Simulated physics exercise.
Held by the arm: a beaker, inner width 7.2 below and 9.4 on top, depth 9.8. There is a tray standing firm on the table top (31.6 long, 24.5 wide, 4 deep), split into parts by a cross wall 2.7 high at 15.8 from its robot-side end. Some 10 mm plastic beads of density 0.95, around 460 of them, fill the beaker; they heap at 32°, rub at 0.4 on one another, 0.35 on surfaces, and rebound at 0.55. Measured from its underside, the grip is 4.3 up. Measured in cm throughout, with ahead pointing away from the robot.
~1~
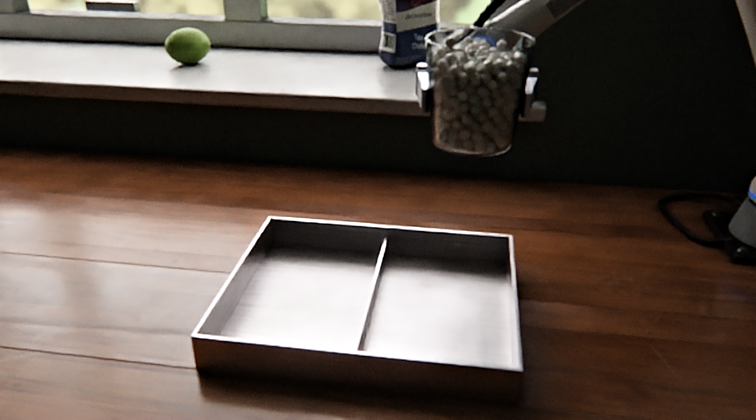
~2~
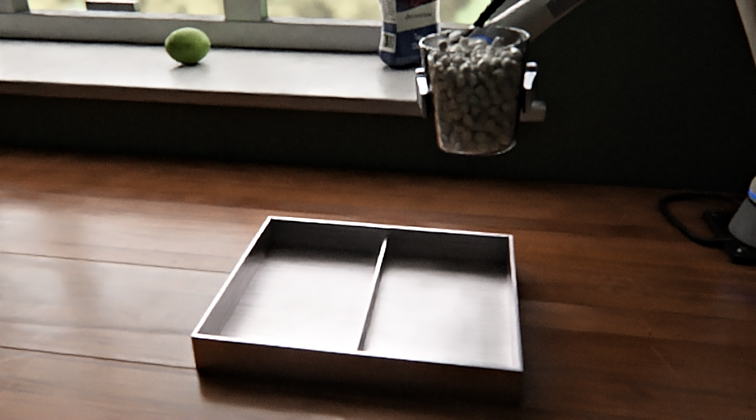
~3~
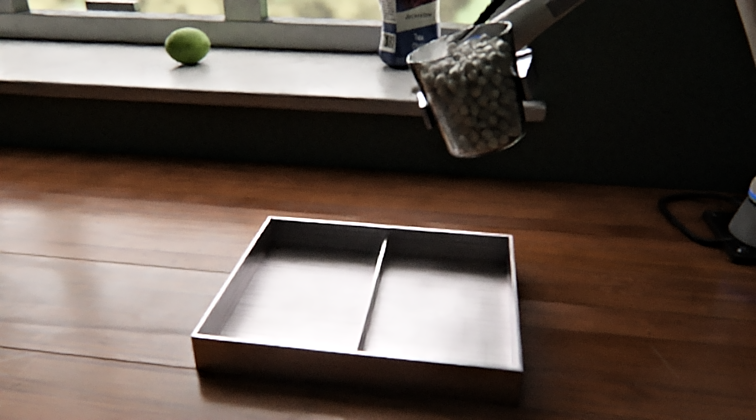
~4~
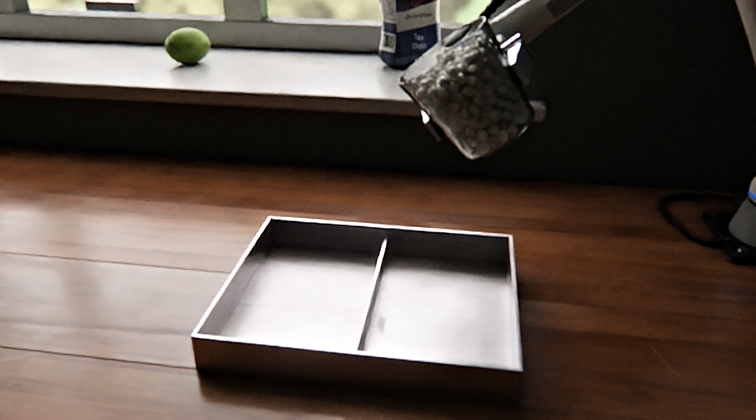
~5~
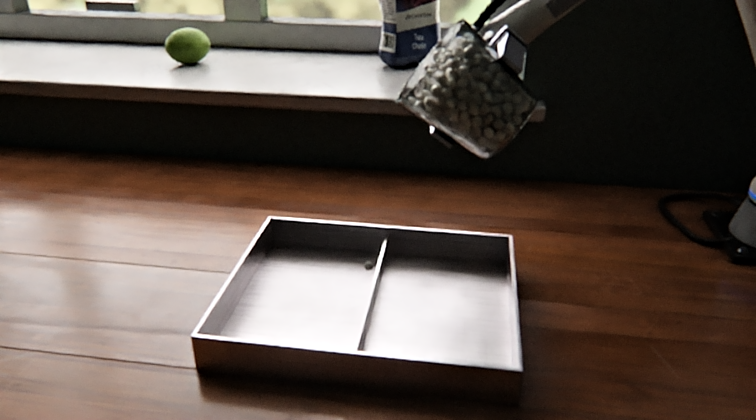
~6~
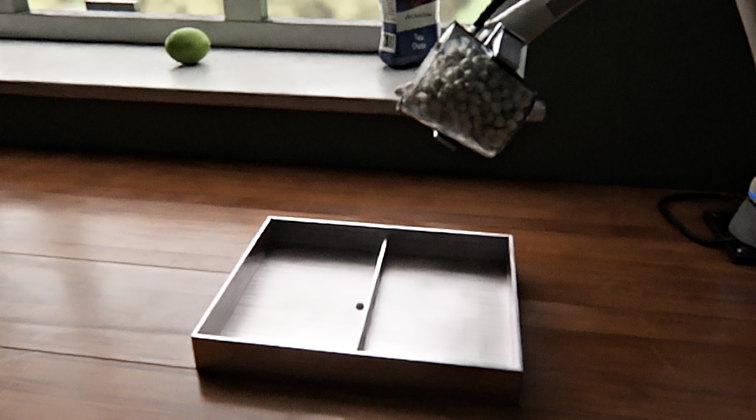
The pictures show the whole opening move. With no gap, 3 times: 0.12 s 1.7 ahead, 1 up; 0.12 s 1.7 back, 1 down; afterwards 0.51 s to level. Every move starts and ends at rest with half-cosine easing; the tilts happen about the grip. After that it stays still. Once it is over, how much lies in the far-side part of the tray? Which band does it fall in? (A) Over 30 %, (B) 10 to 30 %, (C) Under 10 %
Answer: B.
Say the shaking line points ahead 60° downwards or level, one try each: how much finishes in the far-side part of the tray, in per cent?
Near 5 and 10 percent respectively.
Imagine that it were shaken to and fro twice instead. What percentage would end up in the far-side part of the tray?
Then about 10 per cent.
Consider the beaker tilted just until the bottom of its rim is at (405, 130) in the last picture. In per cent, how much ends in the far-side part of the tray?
About 50 %.
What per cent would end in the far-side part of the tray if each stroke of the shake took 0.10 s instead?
I'd expect close to 20 in a hundred.
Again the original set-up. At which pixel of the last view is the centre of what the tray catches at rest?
About (326, 300).
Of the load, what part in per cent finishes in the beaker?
End share: Around 80 per cent.
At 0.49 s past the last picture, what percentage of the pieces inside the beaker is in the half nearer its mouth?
Around 50 per cent of it.
Then, 0.49 s later, tilted 58° forward, highest piece 28 above the table; 397 in the beaker, 27 in the far-side part, 6 in the robot-side part, 26 in flight or on a rim.
Then, 0.98 s later, tilted 27° forward, highest piece 30 above the table; 369 in the beaker, 62 in the far-side part, 19 in the robot-side part, 6 in flight or on a rim.
Then, 1.43 s later, level, highest piece 31 above the table; 369 in the beaker, 67 in the far-side part, 20 in the robot-side part.
Then, 2.48 s later, level, highest piece 31 above the table; 369 in the beaker, 67 in the far-side part, 20 in the robot-side part.
At rest, 369 in the beaker, 67 in the far-side part, 20 in the robot-side part. That is 15 % in the far-side part of the tray.
